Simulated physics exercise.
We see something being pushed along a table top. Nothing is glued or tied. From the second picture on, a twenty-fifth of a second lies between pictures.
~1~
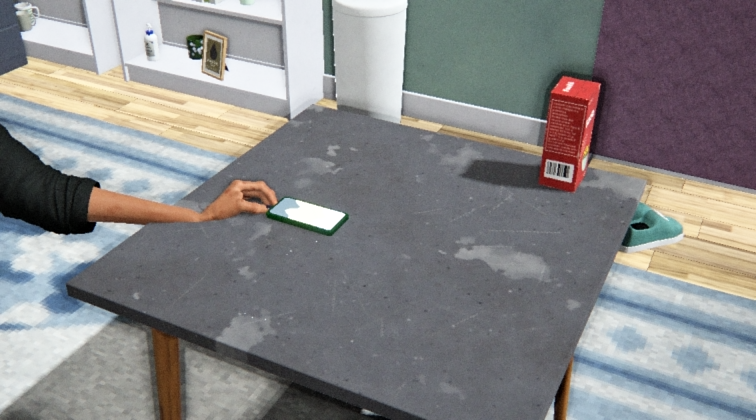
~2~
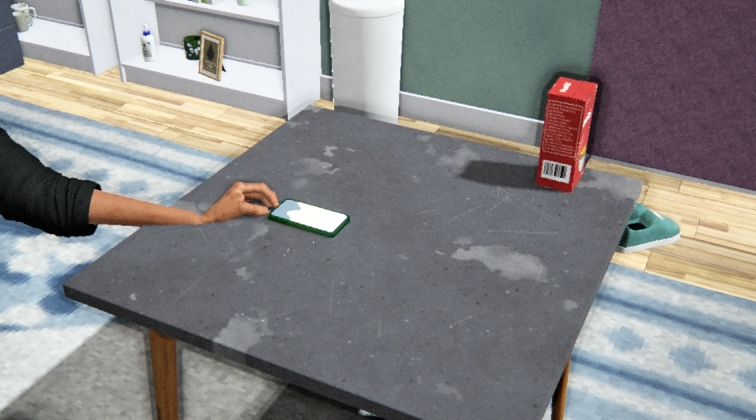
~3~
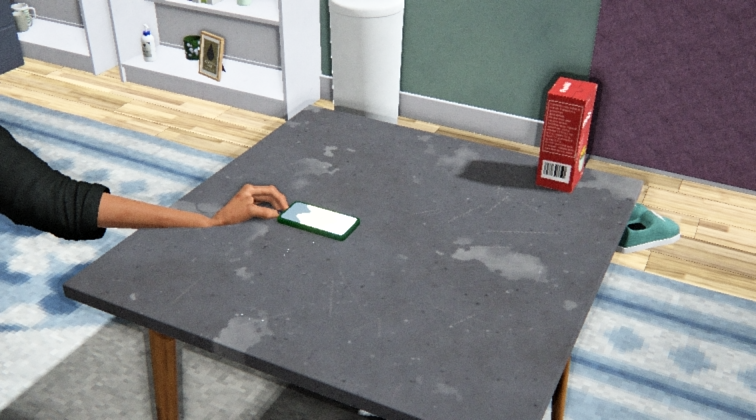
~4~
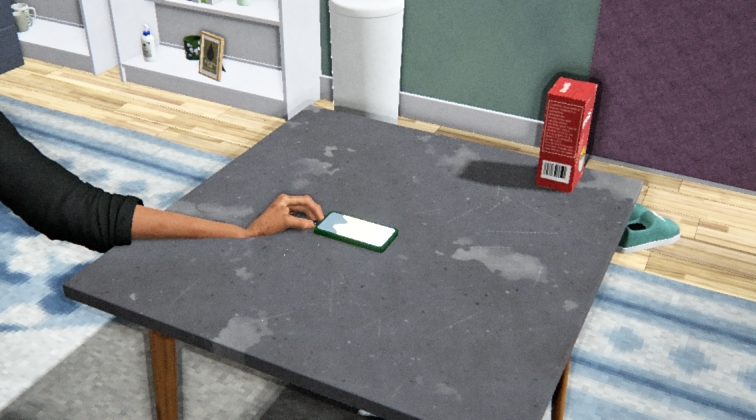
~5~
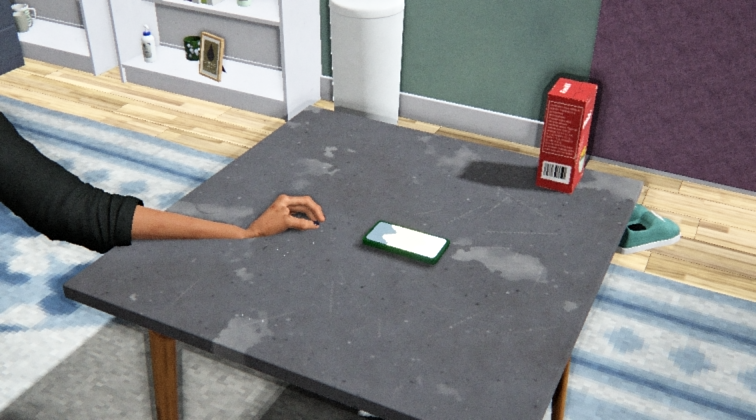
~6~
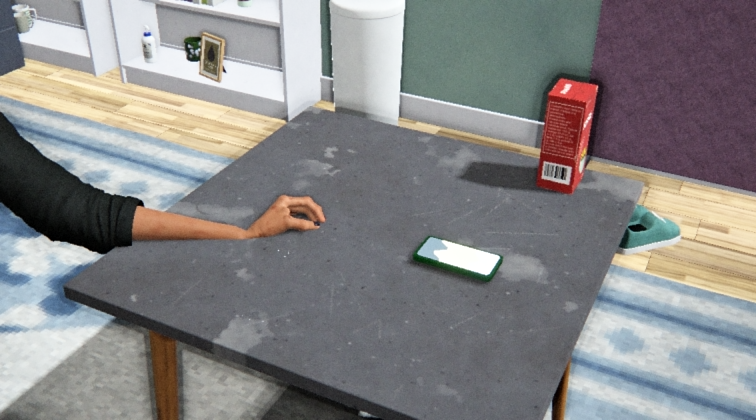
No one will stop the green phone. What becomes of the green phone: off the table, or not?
The green phone goes over the edge.
Then, 0.20 s after the last picture, green phone now off the table.
Then, 0.30 s after the last picture, things are still on the move.
Then, 0.50 s after the last picture, as before.
At rest, off the table, green phone.
